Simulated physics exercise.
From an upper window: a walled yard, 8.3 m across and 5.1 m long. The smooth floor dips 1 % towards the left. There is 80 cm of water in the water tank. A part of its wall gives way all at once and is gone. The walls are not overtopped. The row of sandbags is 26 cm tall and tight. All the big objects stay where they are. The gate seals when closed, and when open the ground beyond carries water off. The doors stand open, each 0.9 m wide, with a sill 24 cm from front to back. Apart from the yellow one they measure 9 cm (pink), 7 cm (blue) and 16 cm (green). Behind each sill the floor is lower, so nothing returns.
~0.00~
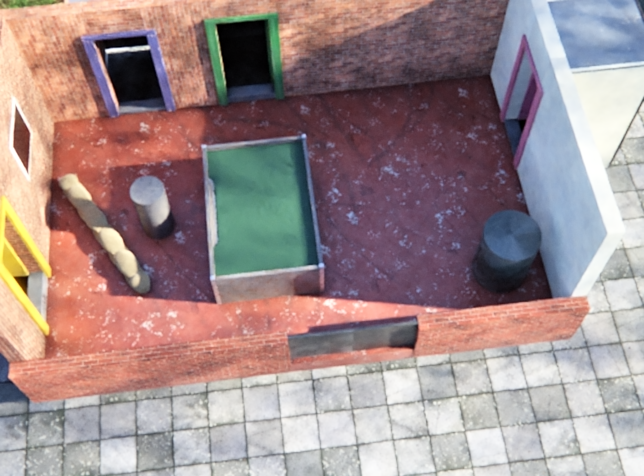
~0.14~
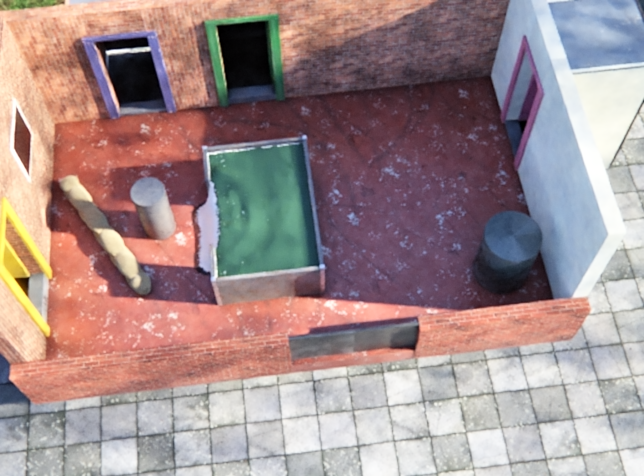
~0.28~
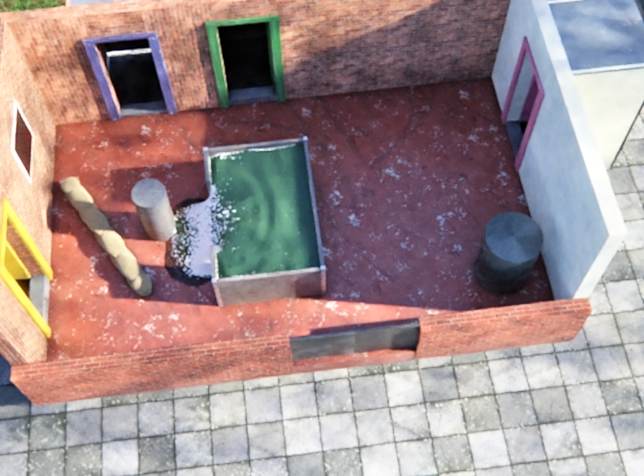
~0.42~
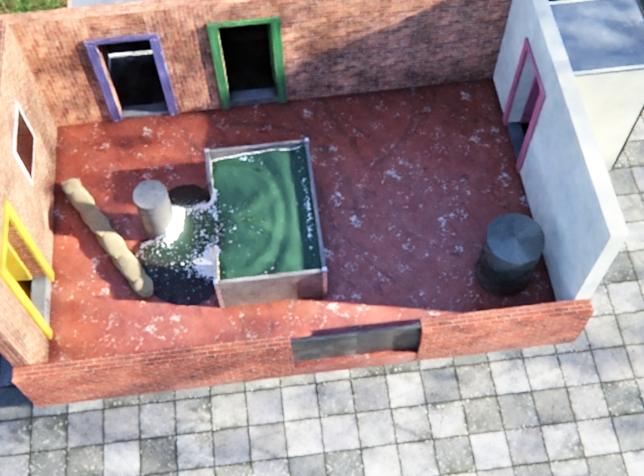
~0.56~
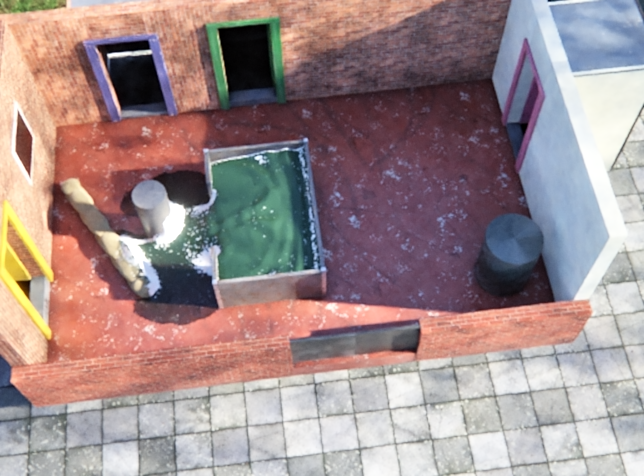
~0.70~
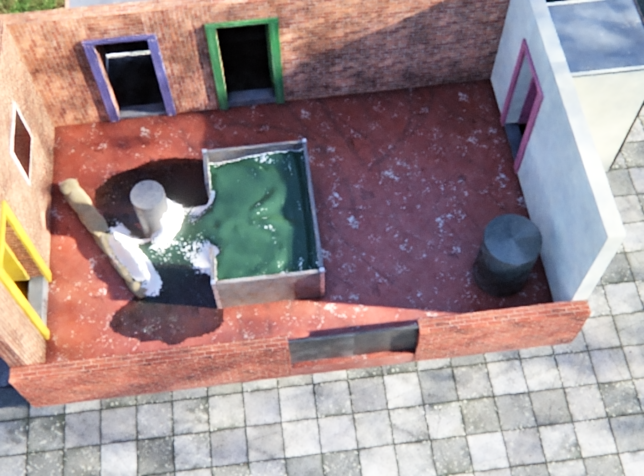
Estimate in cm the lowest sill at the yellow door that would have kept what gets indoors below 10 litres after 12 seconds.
Close to 19 cm is just enough.
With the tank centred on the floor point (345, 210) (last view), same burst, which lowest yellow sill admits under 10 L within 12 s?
Some 18 cm.
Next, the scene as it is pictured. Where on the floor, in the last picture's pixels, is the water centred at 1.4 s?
At about (220, 237).
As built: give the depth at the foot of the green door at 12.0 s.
Roughly 5.0 cm deep.
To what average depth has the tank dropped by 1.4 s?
About 50 cm.
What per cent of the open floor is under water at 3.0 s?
About 45 per cent.
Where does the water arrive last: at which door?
The pink one.
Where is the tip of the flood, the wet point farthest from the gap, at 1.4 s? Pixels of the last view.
Around (55, 128).
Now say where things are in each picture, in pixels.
In the first picture, the water tank at (261, 207) is whole and still, 80 cm deep; the yellow door at (28, 275) is dry.
In the second picture, the front is at (199, 265), 0.3 m from the gap at (215, 228); 0.3 m2 of floor is wet, 80 cm left at the back.
In the third picture, water pours out at (216, 231) and has run 0.8 m, to (171, 267); about 14 cm deep outside, 79 cm at the back.
In the fourth picture, the front is at (137, 263), 1.4 m from the gap at (218, 233); 2.1 m2 of floor is wet, 72 cm left at the back.
In the fifth picture, the gap is at (217, 233), the front 1.7 m out at (118, 238); the back of the water tank holds 67 cm.
In the sixth picture, water pours out at (215, 233) and has run 2.1 m, to (103, 190); about 5 cm deep outside, 68 cm at the back; the yellow door at (28, 279), 3.0 m from the gap, is still 1.3 m from the nearest water.
After 1.4 s water covers 35 % of the floor, deepest (55 cm) near (176, 231); 10 cm at the yellow door, 0 litres in over its 25 cm sill.
After 3.0 s water covers 45 % of the floor, deepest (36 cm) near (146, 271); 17 cm at the yellow door, 0 litres in over its 25 cm sill.
After 12.0 s water covers 95 % of the floor, deepest (12 cm) near (45, 384); 11 cm at the yellow door, 0 litres in over its 25 cm sill.
At the yellow door as built, the water arrived by 1.4 s and peaked near 24 cm at 5.0 s.
With a sill of 17.5 cm, 18 litres would have come in within the 12 s; with 24 cm, 1 litre. So under 10 litres takes about 19 cm.
